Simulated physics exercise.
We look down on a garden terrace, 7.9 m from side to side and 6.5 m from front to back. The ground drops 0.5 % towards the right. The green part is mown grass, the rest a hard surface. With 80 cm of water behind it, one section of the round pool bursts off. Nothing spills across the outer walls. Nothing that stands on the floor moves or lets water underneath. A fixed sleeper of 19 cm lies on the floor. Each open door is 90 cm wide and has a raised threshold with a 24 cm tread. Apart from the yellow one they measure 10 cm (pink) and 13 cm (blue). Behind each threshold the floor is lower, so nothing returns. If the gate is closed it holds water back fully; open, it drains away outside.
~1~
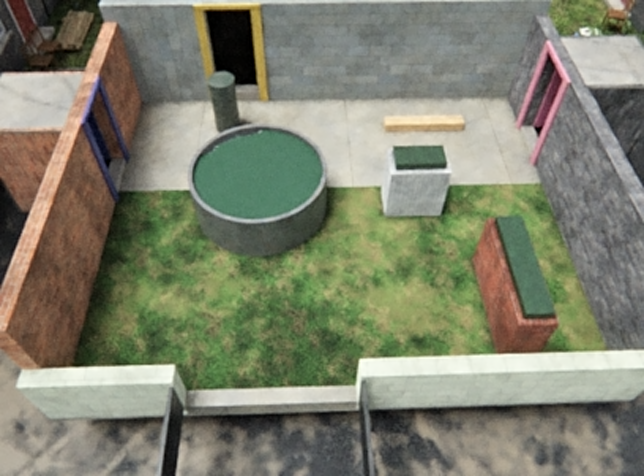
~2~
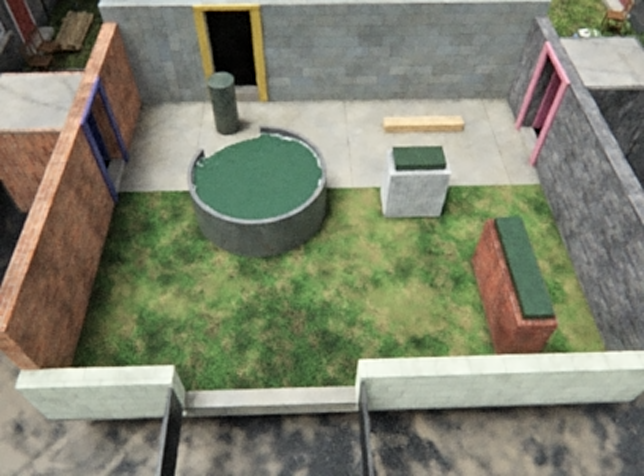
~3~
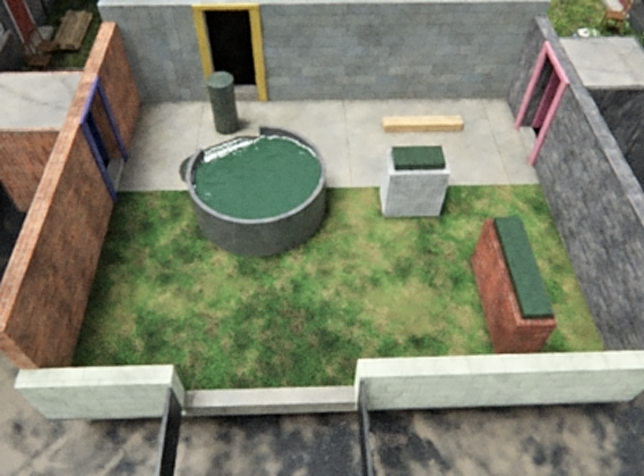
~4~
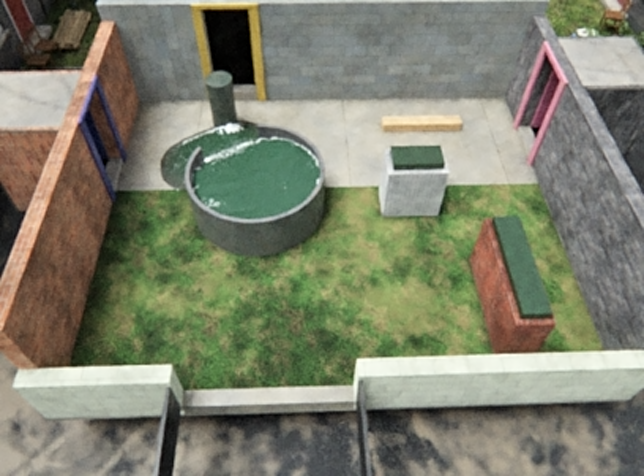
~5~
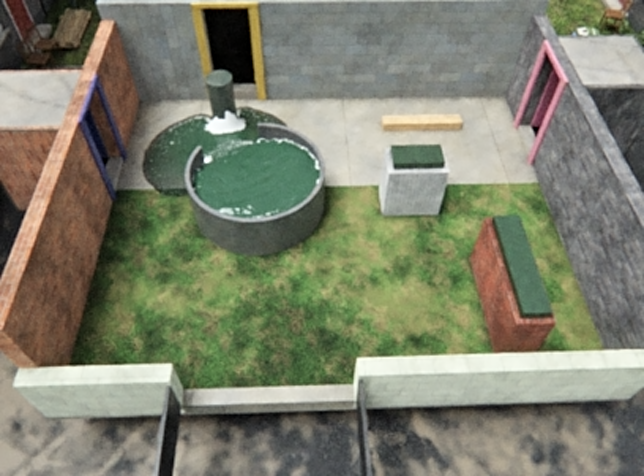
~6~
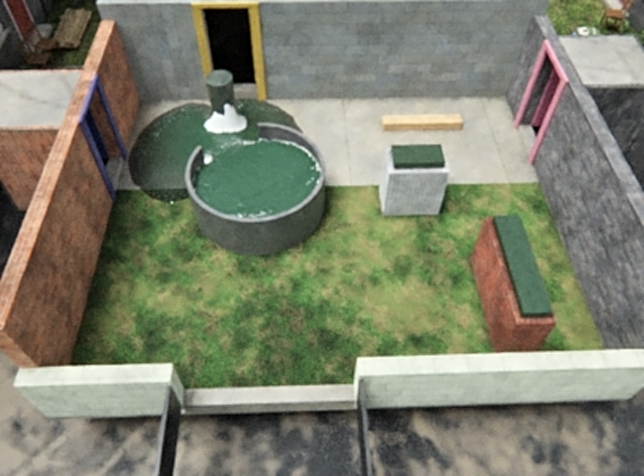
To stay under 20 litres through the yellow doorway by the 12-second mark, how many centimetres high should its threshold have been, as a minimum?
Close to 22 cm is just enough.
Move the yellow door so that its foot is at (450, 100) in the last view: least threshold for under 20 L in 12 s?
Roughly 8.5 cm.
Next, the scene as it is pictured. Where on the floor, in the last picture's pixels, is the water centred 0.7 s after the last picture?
At about (234, 171).
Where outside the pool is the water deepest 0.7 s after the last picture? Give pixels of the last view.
Near (136, 117).
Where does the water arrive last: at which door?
It is the pink one.
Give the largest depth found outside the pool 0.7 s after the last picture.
Roughly 62 cm.
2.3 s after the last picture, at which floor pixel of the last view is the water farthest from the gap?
Around (499, 96).
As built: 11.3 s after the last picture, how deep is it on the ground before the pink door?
Roughly 8.0 cm deep.
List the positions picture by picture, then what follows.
Still water, 80 cm deep, in the round pool at (258, 173); the yellow door at (234, 60) is dry, in the first picture.
Water pours out on the far side and has run 0.3 m, to a hidden place; about 9 cm deep outside, 80 cm at the back, in the second picture.
The gap is on the far side, the front 0.7 m out at a hidden place; the back of the round pool holds 80 cm, in the third picture.
The front is at (191, 139), 1.2 m from the gap on the far side; 2.3 m2 of floor is wet, 80 cm left at the back, in the fourth picture.
Water pours out on the far side and has run 1.7 m, to (178, 124); about 8 cm deep outside, 77 cm at the back, in the fifth picture.
The gap is on the far side, the front 2.1 m out at (179, 109); the back of the round pool holds 70 cm; water is at the yellow door at (232, 58), in the sixth picture.
Then, 0.7 s after the last picture water covers 15 % of the floor, deepest (62 cm) near (136, 117); 16 cm at the yellow door, 2 litres in over its 22 cm threshold.
Then, 2.3 s after the last picture water covers 30 % of the floor, deepest (34 cm) near (135, 123); 26 cm at the yellow door, 14 litres in over its 22 cm threshold.
Then, 11.3 s after the last picture water covers 100 % of the floor, deepest (12 cm) near (593, 376); 5 cm at the yellow door, 19 litres in over its 22 cm threshold.
At the yellow door as built, the water peaked near 29 cm, 2.1 s after the last picture.
Run again over the same 12 s with other heights there, 48 litres in over 17.5 cm, 11 litres over 24 cm. The limit of 20 litres is kept from about 22 cm up.
